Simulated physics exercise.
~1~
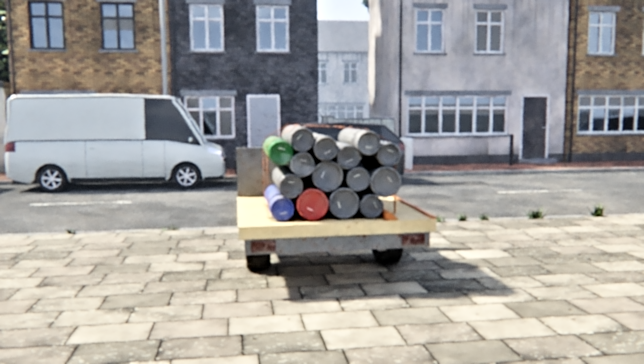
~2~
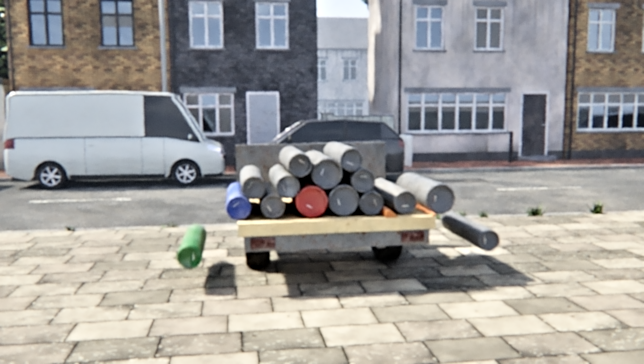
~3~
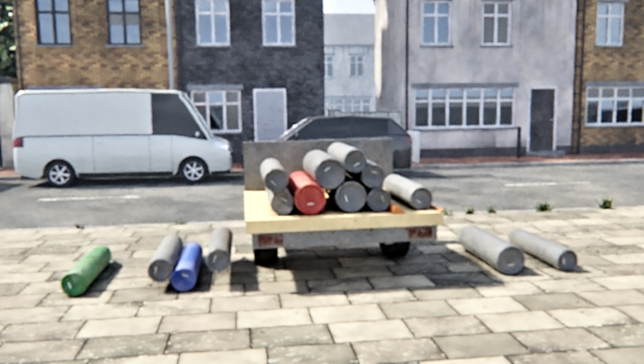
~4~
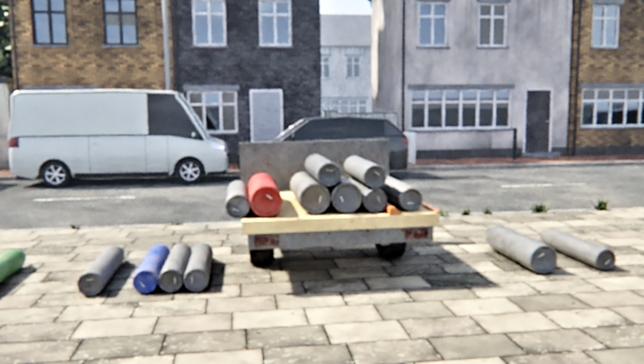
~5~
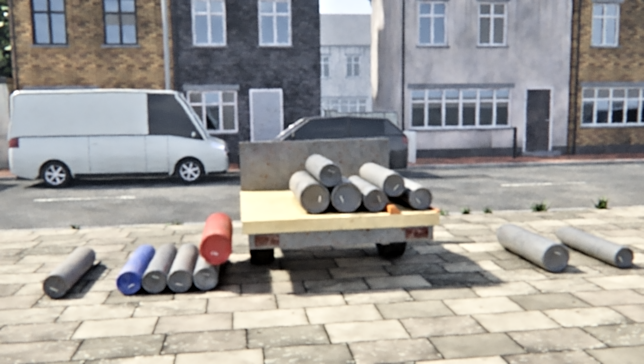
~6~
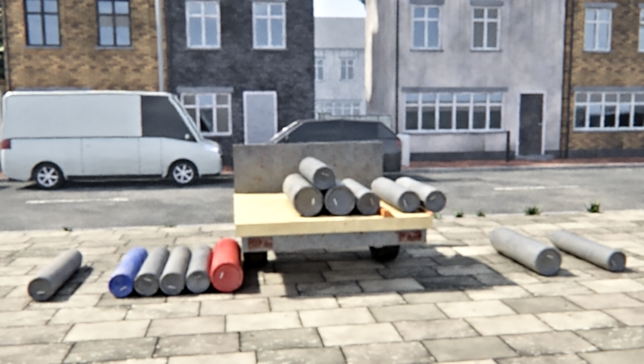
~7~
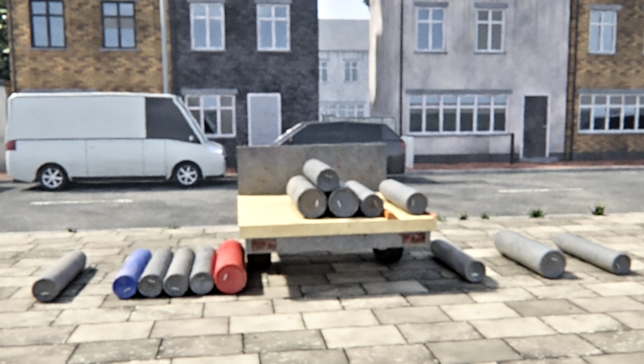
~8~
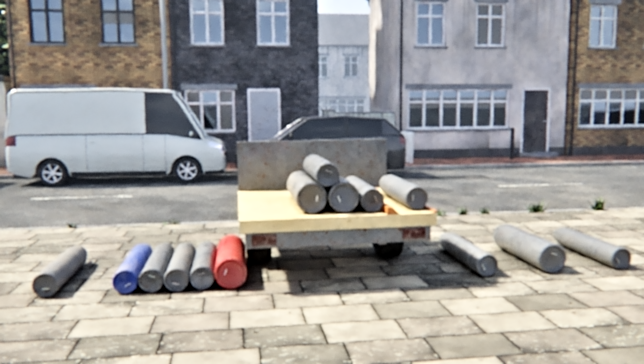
A trailer's stacked cylinders roll off both sides, leaving a small pile on the deck.
